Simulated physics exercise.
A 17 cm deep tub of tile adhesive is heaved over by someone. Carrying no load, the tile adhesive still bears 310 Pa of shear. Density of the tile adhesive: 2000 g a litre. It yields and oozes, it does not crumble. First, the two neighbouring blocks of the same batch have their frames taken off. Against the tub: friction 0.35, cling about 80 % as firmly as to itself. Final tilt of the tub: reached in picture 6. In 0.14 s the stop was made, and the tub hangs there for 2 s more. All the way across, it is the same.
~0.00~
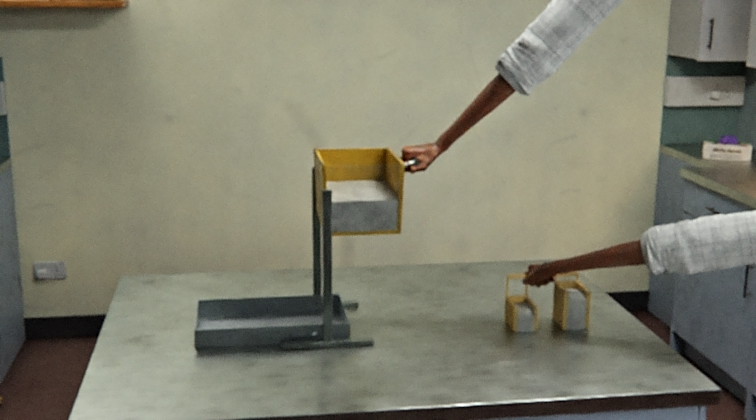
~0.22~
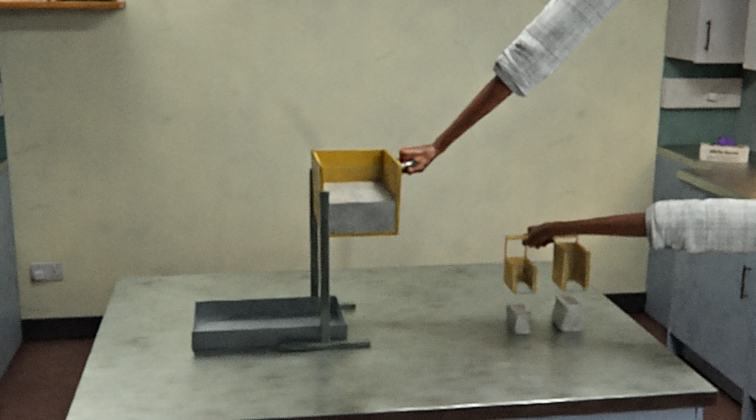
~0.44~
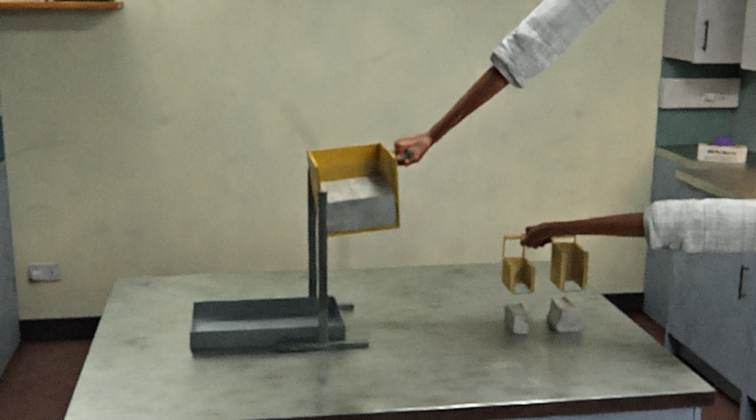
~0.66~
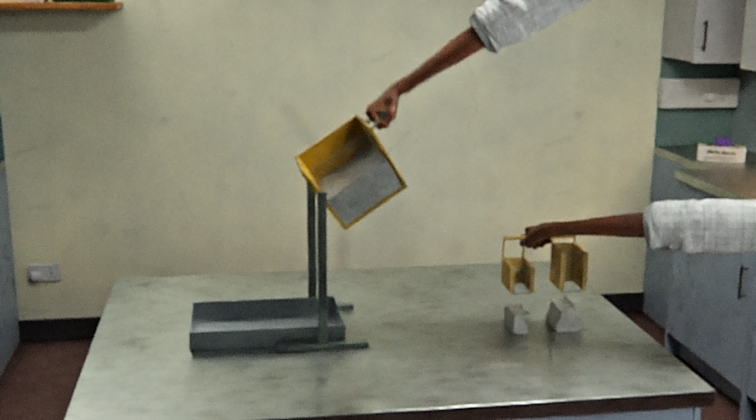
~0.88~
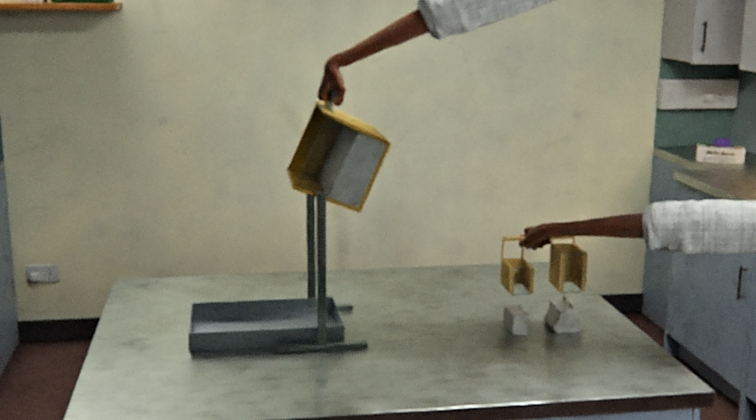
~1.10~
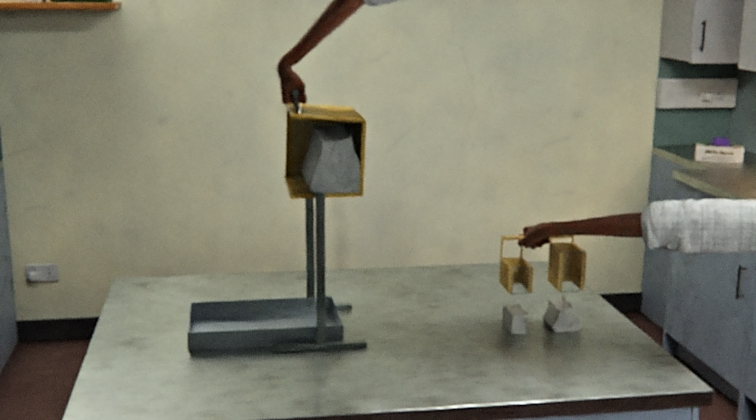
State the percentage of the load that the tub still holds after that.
The tub still holds roughly 78 %.
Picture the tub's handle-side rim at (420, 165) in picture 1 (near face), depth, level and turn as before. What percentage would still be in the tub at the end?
That would leave about 65 % in the tub.
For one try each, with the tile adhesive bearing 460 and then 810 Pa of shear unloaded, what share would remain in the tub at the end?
100 in a hundred, followed by 100 in a hundred.
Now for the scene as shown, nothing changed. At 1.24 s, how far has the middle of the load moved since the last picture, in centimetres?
The shift is near 3 cm.
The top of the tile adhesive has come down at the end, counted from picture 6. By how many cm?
The top ends up some 6 cm below its level in the last picture.
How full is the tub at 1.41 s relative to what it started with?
Some 95 per cent.
After 1.24 s, the tub is at 88 degrees and holds 100 %.
After 1.41 s, the tub is at 88 degrees and holds 95 %.
After 1.58 s, the tub is at 88 degrees and holds 89 %.
After 1.75 s, the tub is at 88 degrees and holds 88 %.
After 3.10 s, at the end, the tub is at 88 degrees and holds 78 %.
